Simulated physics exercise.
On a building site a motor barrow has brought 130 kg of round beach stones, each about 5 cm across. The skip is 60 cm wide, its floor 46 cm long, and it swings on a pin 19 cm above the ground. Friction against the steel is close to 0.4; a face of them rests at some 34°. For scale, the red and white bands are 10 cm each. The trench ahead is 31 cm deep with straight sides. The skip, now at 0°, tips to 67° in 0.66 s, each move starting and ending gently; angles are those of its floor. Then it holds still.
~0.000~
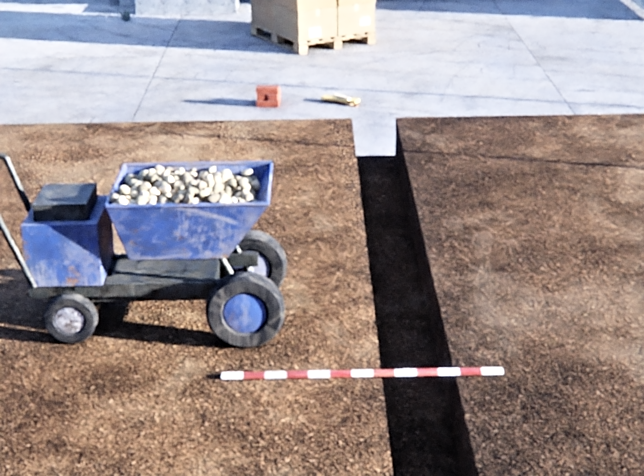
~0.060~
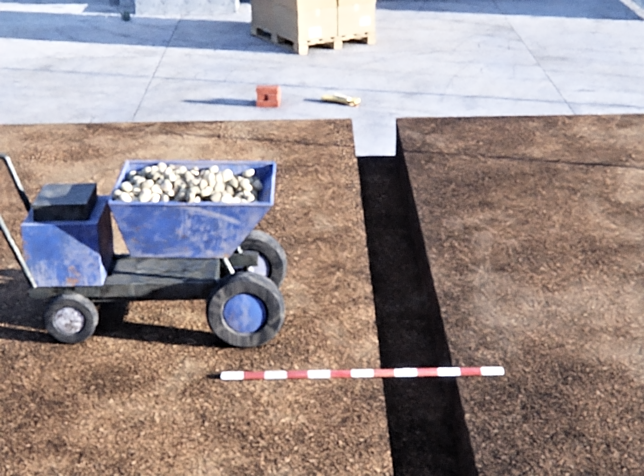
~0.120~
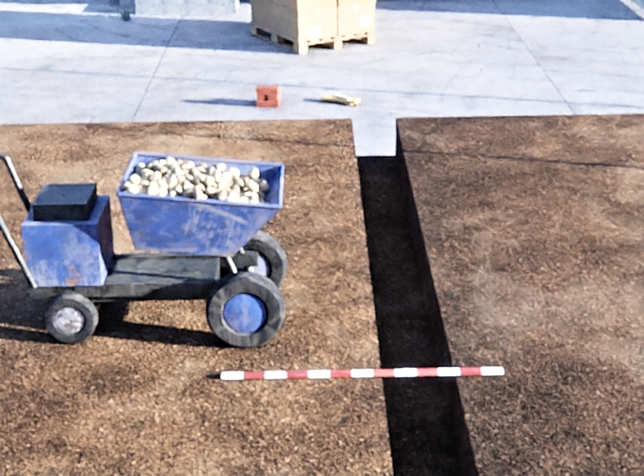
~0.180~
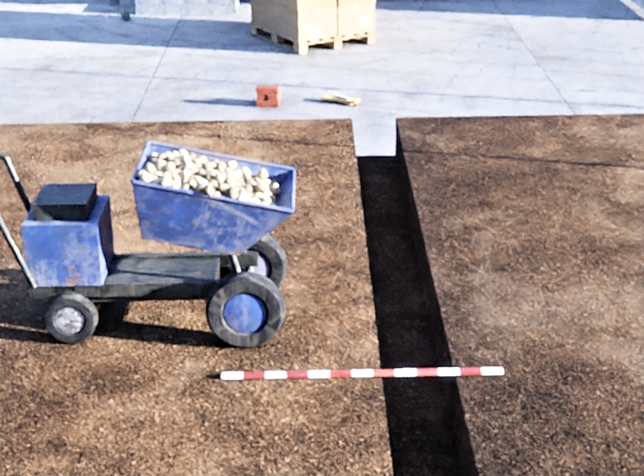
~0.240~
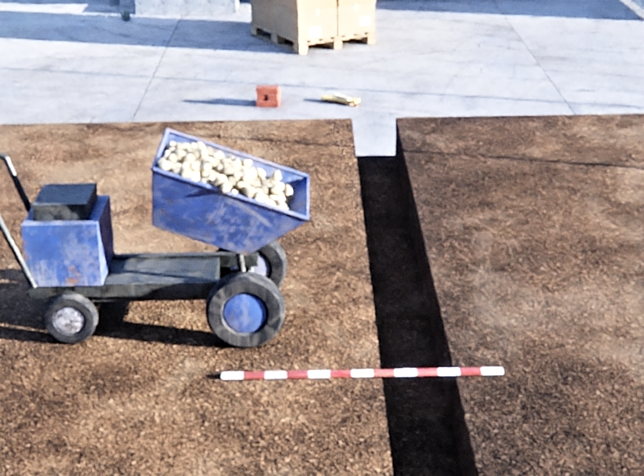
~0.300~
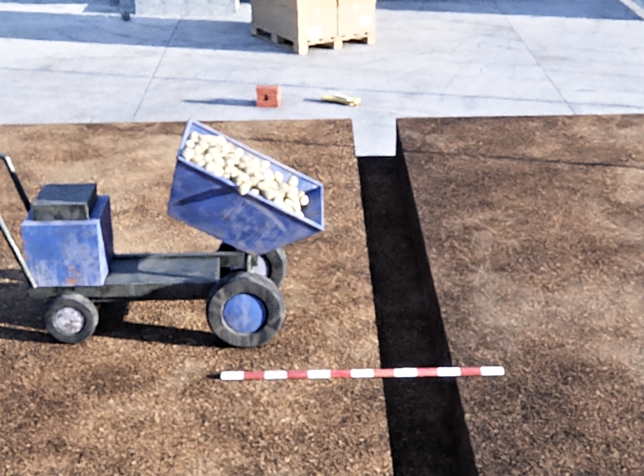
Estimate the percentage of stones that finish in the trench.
Roughly 82 per cent ends in the trench.
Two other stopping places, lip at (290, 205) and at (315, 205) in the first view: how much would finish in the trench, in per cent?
Near 60 per cent from the first place, 40 from the second.
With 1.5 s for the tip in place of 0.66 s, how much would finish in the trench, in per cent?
It would be near 100 per cent.
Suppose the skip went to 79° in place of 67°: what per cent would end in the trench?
In that case some 85 per cent.
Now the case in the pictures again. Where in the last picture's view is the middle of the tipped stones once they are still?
Near (416, 355).
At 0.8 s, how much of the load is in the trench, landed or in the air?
Some 35 per cent.
After 0.5 s the floor is at 57°; 100 % in the skip; the foremost stones are at (350, 242).
After 0.8 s the floor is at 67°; 64 % in the skip, 2 % short of the trench, 34 % in the trench; the foremost stones are at (443, 329).
After 1.1 s the floor is at 67°; 22 % in the skip, 2 % short of the trench, 58 % in the trench, 18 % past the trench; the foremost stones are at (589, 310).
After 3.1 s the floor is at 67°; 0 % in the skip, 82 % in the trench, 18 % past the trench; the foremost stones are past the picture's edge.
